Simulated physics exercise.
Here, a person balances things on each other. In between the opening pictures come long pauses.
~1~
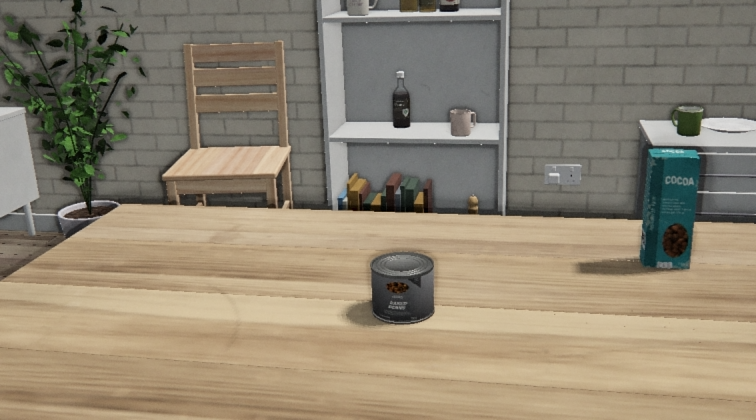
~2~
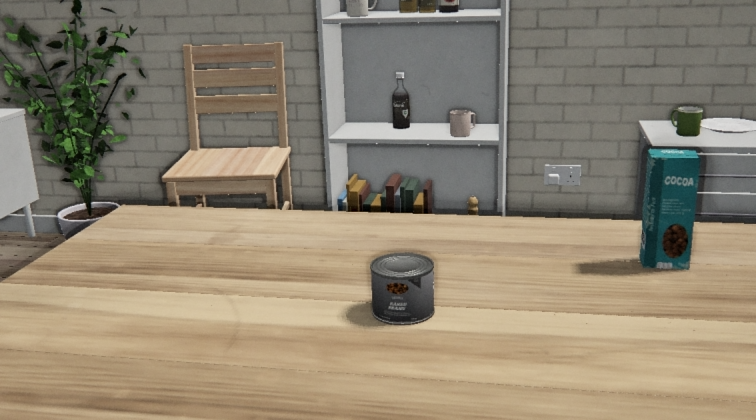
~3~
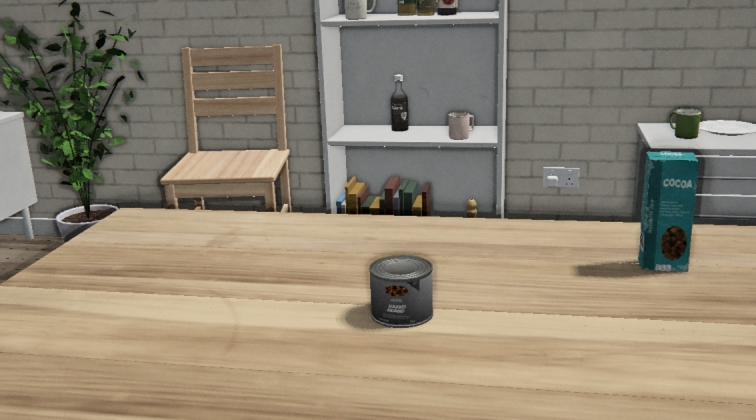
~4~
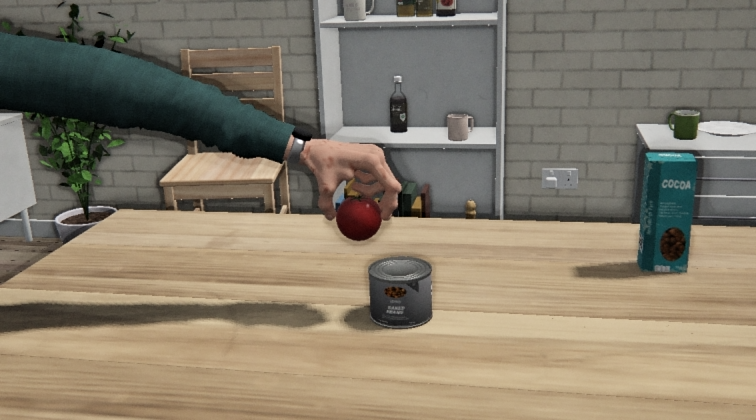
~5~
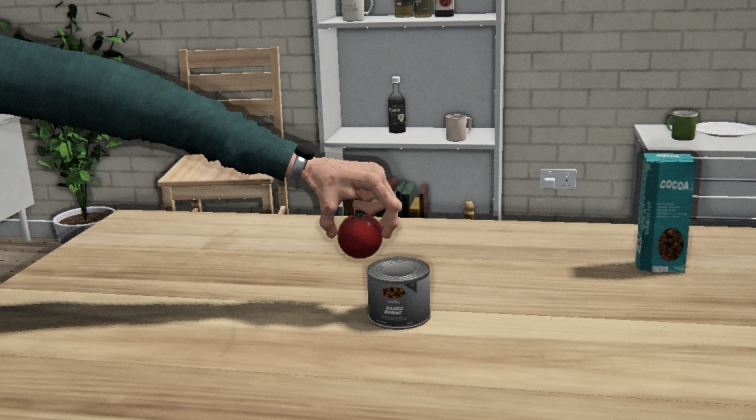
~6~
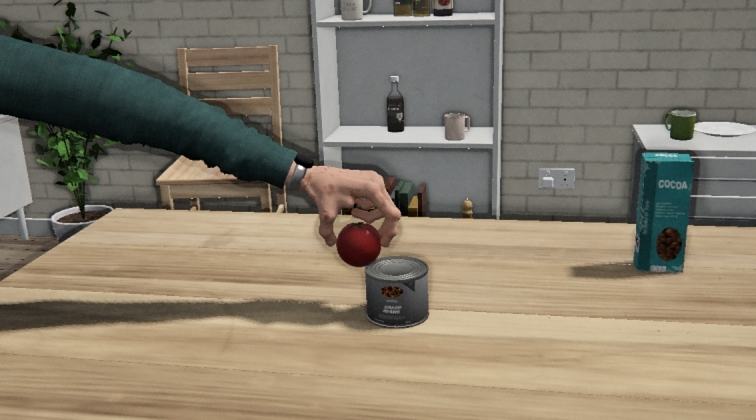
The clip shows a grey tub and a teal cocoa box on a wooden table, initially still; then a hand in a green sleeve appears from the left holding a red tomato and lowers it slightly above the tub.
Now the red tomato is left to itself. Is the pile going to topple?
Yes, it topples.
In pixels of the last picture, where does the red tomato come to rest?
It finishes at about (323, 290).
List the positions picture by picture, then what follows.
The last thing is not in view yet; grey tub (403, 287), in the first picture.
The last thing is not in view yet; grey tub (403, 288), in the second picture.
The last thing is not in view yet; grey tub (402, 291), in the third picture.
On its way; red tomato (359, 218); grey tub (401, 292), in the fourth picture.
On its way; red tomato (360, 236); grey tub (399, 292), in the fifth picture.
In place under the hand; red tomato (359, 244); grey tub (397, 292), in the sixth picture.
Then, 0.40 s later than the last frame, red tomato now fallen.
Then, 0.90 s later than the last frame, nothing new.
When it is over, fallen, red tomato; the other 2 as before. End places, in pixels of the last picture, red tomato near (323, 290). The pile loses its balance.
